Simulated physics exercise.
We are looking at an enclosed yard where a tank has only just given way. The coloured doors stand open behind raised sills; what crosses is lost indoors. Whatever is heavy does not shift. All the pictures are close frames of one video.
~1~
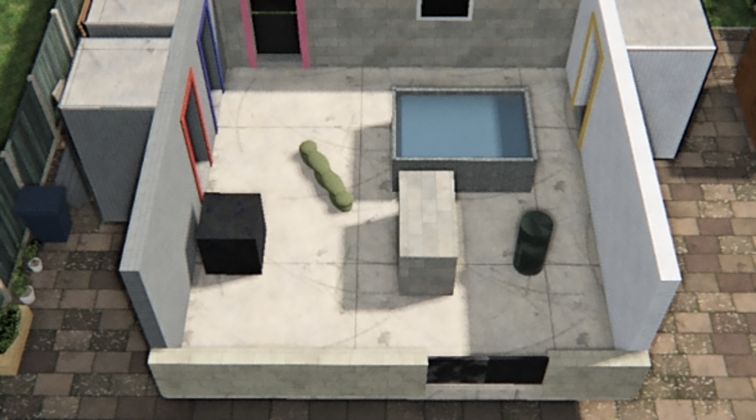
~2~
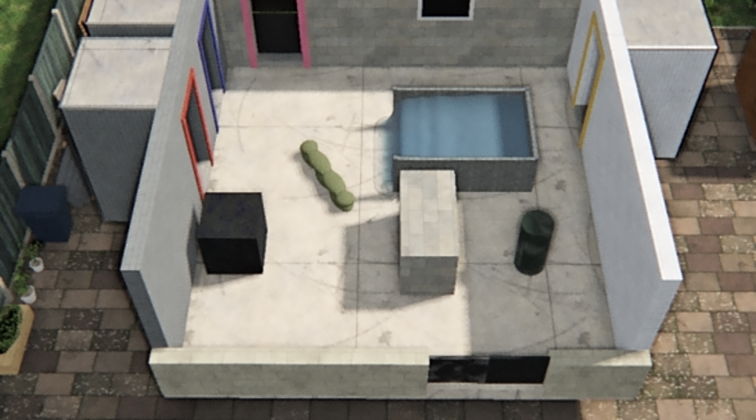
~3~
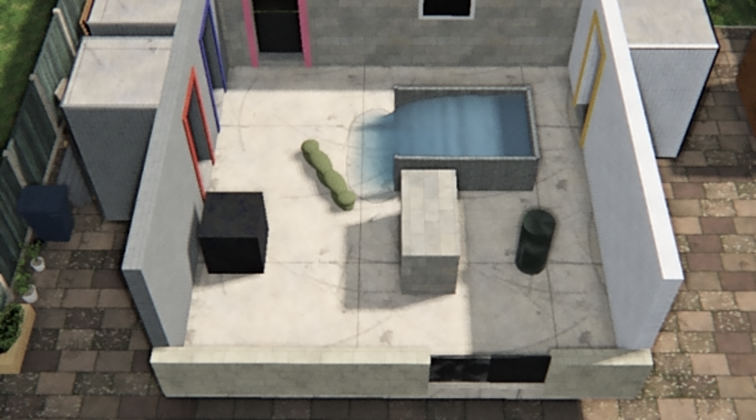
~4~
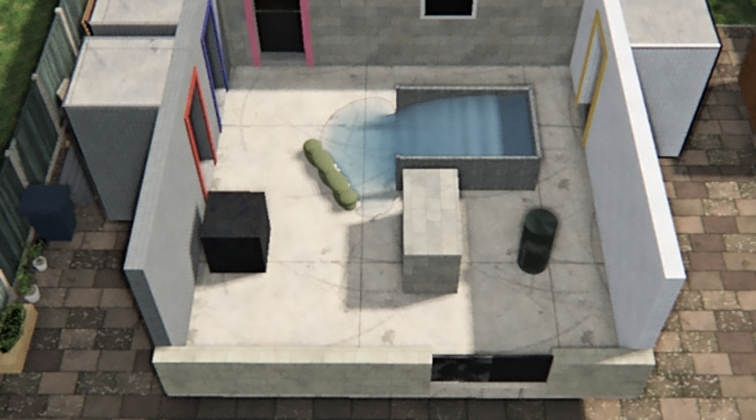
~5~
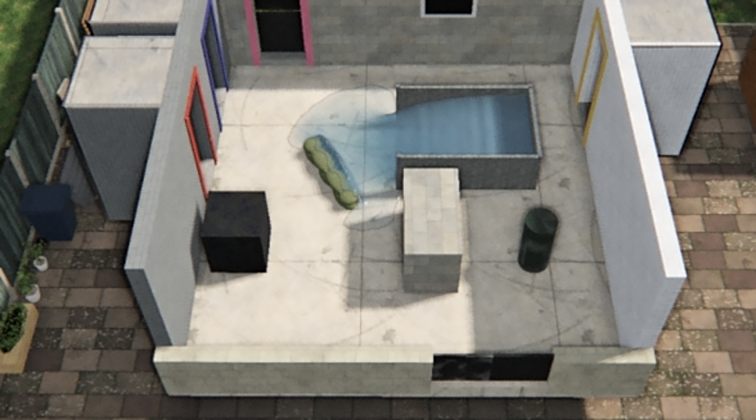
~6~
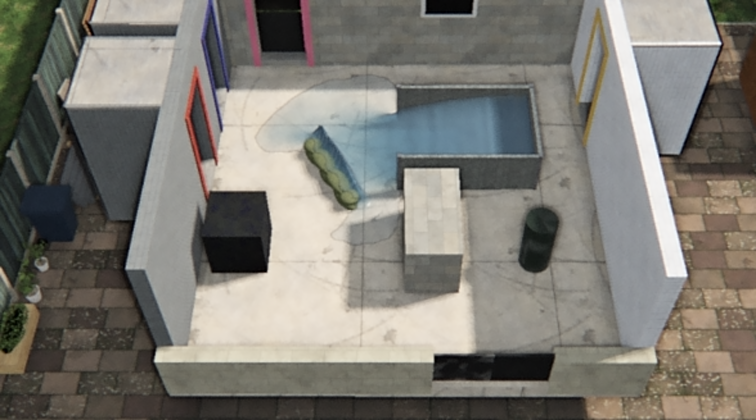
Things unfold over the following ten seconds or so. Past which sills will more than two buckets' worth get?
The pink door goes beyond what's allowed there, the blue door goes beyond what's allowed there, the red door stays inside what's allowed there, the yellow door stays inside what's allowed there.
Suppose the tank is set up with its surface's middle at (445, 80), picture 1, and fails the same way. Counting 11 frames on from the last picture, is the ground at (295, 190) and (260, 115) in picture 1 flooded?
Spared, hit.
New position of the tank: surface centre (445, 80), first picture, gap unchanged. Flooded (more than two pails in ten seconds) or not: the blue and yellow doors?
Lab note - blue door crosses the line; yellow door doesn't reach it.
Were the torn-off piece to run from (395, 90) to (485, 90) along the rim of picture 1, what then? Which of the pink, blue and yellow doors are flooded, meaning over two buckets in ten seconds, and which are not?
The pink one falls short, the blue one exceeds the limit and the yellow one exceeds the limit.
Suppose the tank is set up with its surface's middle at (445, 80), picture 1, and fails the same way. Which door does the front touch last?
It's the yellow-painted one.
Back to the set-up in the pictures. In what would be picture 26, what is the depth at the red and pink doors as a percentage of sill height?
I reckon it's around 70 and then 190 per cent.
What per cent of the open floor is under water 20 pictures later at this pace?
Roughly 50 per cent.
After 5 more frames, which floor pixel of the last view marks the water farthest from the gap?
The farthest wet spot is near (231, 74).
A moment on, water covers 30 % of the floor; the pink door wet at the sill, nothing in, the blue door over two buckets in, the red door not reached, the yellow door not reached.
Next, water covers 45 % of the floor; the pink door over two buckets in, the blue door far over two buckets in, the red door wet at the sill, nothing in, the yellow door not reached.
Then, water covers 50 % of the floor; the pink door far over two buckets in, the blue door far over two buckets in, the red door wet at the sill, nothing in, the yellow door not reached.
Later, water covers 80 % of the floor; the pink door far over two buckets in, the blue door far over two buckets in, the red door wet at the sill, nothing in, the yellow door not reached.
In the end, water covers 95 % of the floor; the pink door far over two buckets in, the blue door far over two buckets in, the red door wet at the sill, nothing in, the yellow door wet at the sill, nothing in.
